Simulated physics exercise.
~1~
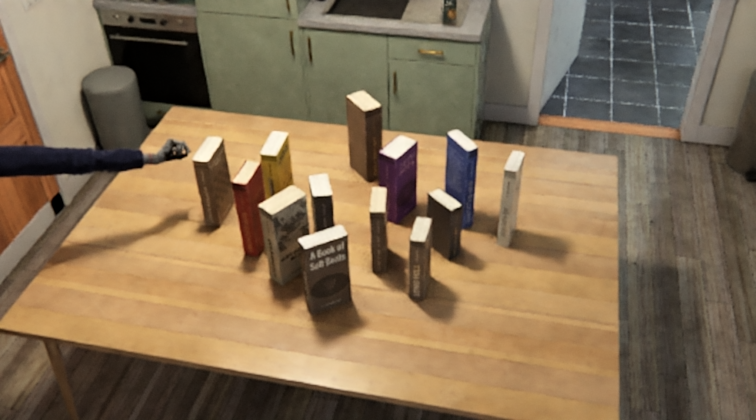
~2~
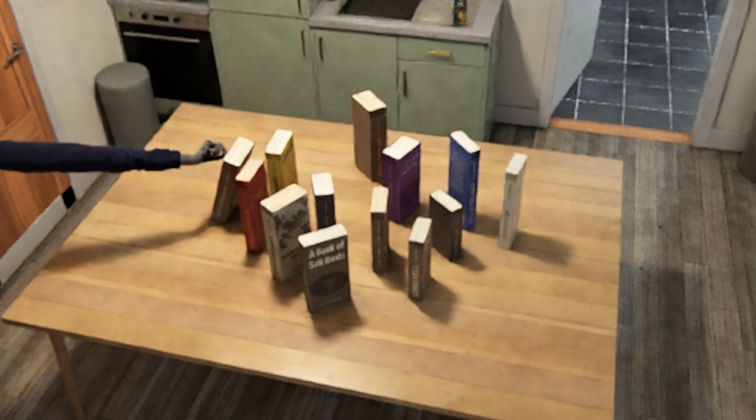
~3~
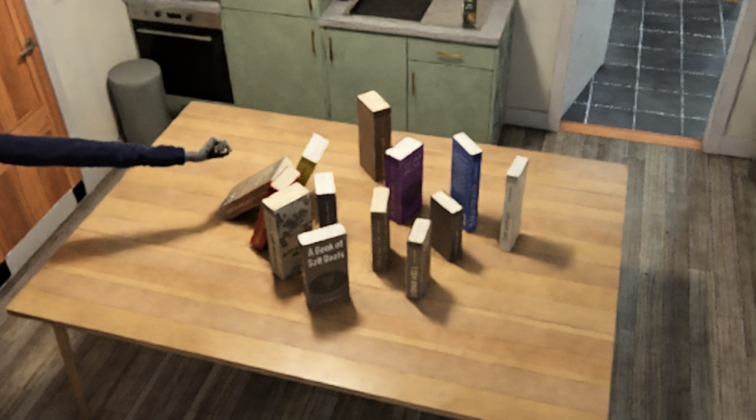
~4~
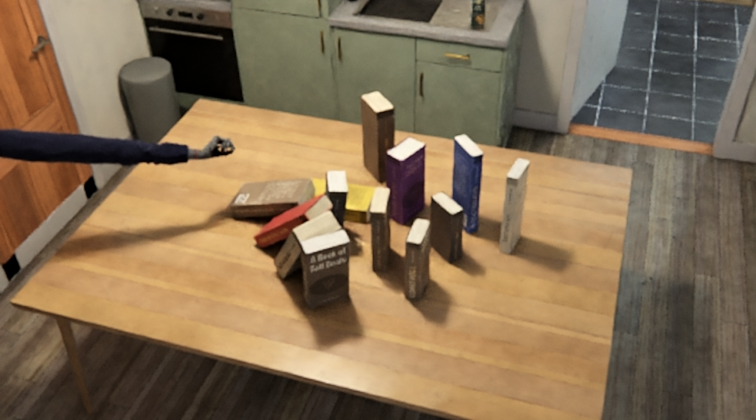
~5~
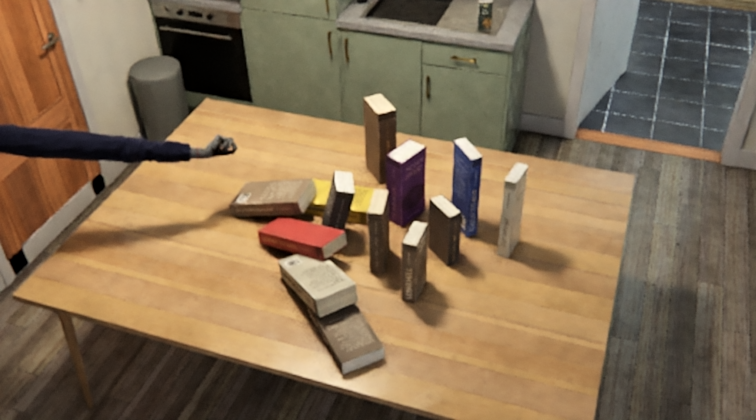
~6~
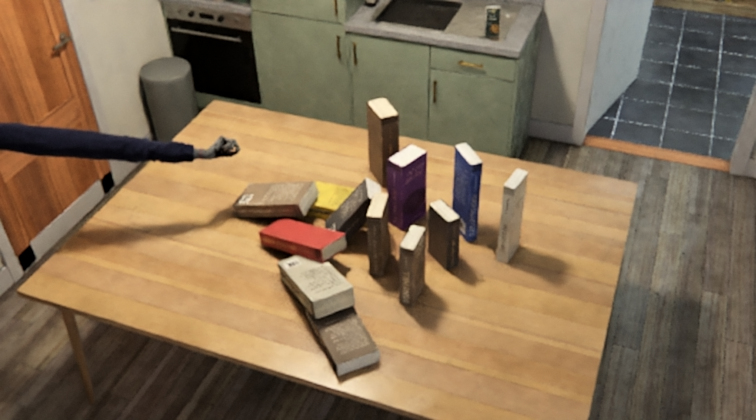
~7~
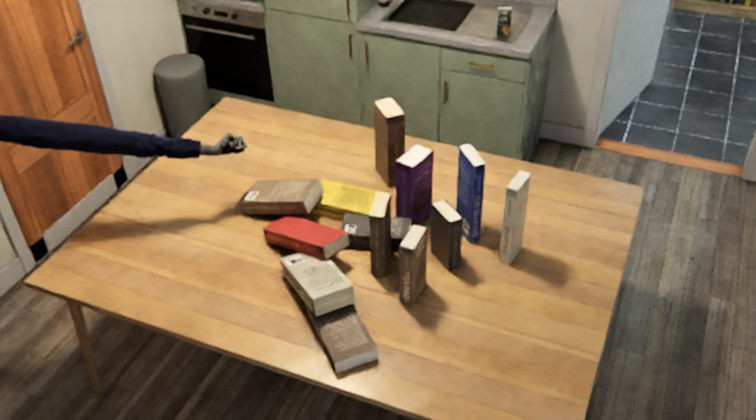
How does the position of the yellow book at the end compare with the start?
At the start the yellow book stands upright on the table, but by the end it is lying on its side.
